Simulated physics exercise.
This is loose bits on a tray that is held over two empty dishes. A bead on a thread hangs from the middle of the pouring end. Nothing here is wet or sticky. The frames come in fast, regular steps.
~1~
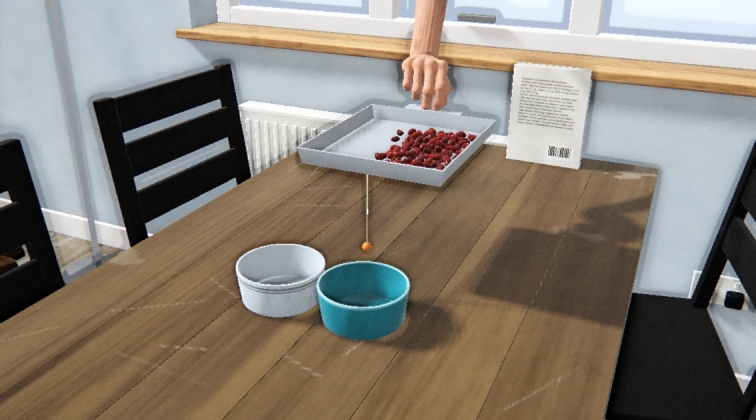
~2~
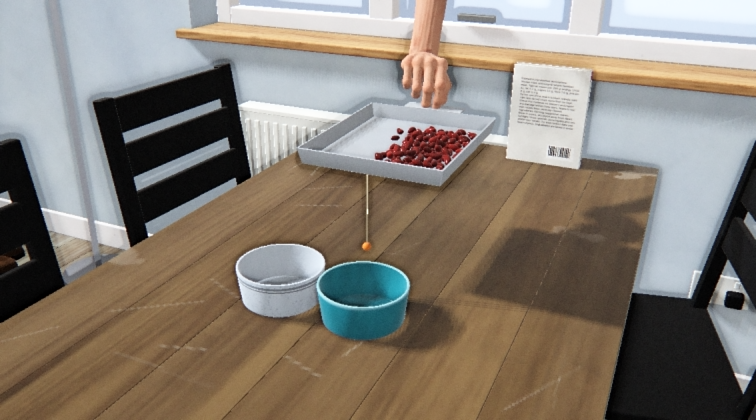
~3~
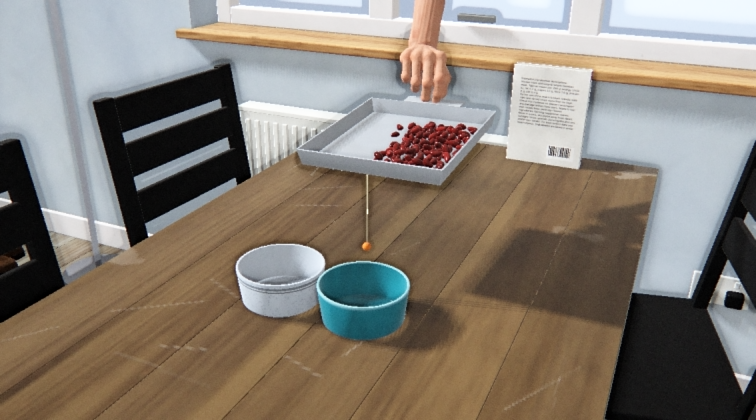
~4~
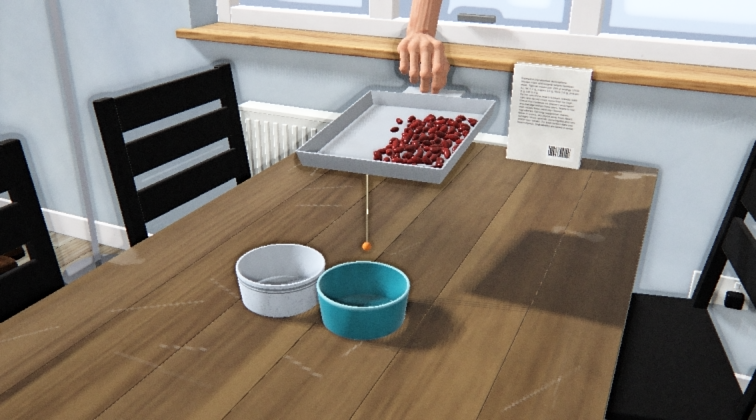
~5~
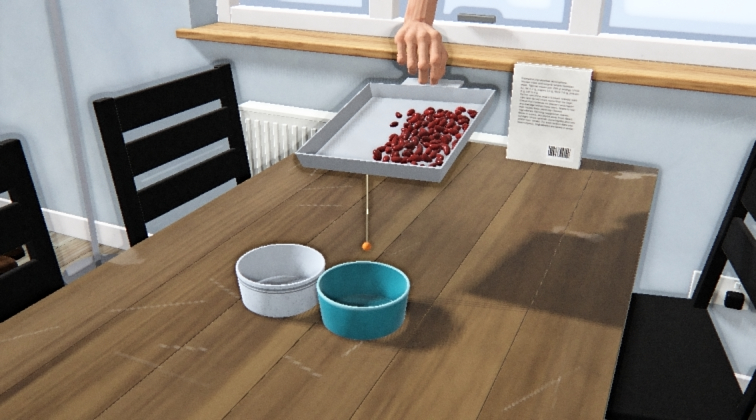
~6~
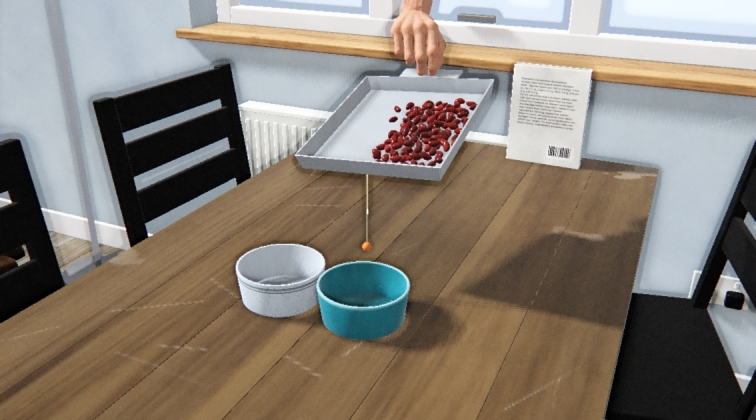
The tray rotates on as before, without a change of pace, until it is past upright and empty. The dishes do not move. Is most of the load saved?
Caught overall: The larger part.
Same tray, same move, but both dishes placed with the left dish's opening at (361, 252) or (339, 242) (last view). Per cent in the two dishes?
The first gives 10 %, the second 20 %.
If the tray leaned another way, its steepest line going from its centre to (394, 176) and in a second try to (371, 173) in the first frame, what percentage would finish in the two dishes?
First some 50, then 80 per cent.
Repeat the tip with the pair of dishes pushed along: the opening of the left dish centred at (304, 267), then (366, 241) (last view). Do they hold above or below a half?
At the first place the larger part, at the second the smaller part.
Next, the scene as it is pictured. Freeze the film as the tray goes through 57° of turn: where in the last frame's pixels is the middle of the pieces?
Close to (375, 144).
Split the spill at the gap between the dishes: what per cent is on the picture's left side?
Near 40 %.
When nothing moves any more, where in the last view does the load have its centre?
At about (320, 302).
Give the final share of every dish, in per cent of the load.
Left dish near 40 in a hundred; right dish near 40.
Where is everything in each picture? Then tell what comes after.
The first picture shows corners of the pouring end at (302, 147) and (441, 169), level; middle of the load at (424, 147), kidney beans; left dish at (258, 298); right dish at (343, 320); bead on its thread at (367, 246).
The second picture shows corners of the pouring end at (302, 147) and (440, 169), level; middle of the load at (424, 146).
The third picture shows corners of the pouring end at (301, 148) and (440, 168), tipped barely, lowest at the left corner; middle of the load at (424, 143).
The fourth picture shows corners of the pouring end at (301, 150) and (439, 167), tipped a little, lowest at the left corner; middle of the load at (424, 139).
The fifth picture shows corners of the pouring end at (300, 152) and (438, 166), tipped a little, lowest at the left corner; middle of the load at (423, 134).
The sixth picture shows corners of the pouring end at (300, 154) and (437, 165), tipped clearly, lowest at the left corner; middle of the load at (422, 130); left dish at (258, 298); right dish at (343, 320).
Soon after the last picture, tray tipped steeply; all on the tray.
A little later, tray tipped right over; nearly all on the tray; a stray few in the right dish; a stray few in the left dish; a stray few outside both; a stray few in the air.
Later still, tray tipped past a quarter turn; about a third in the right dish; about a third in the left dish; about a quarter outside both; a stray few in the air.
At rest, tray tipped past a quarter turn; about a third in the right dish; about a third in the left dish; about a quarter outside both; a stray few in the air.
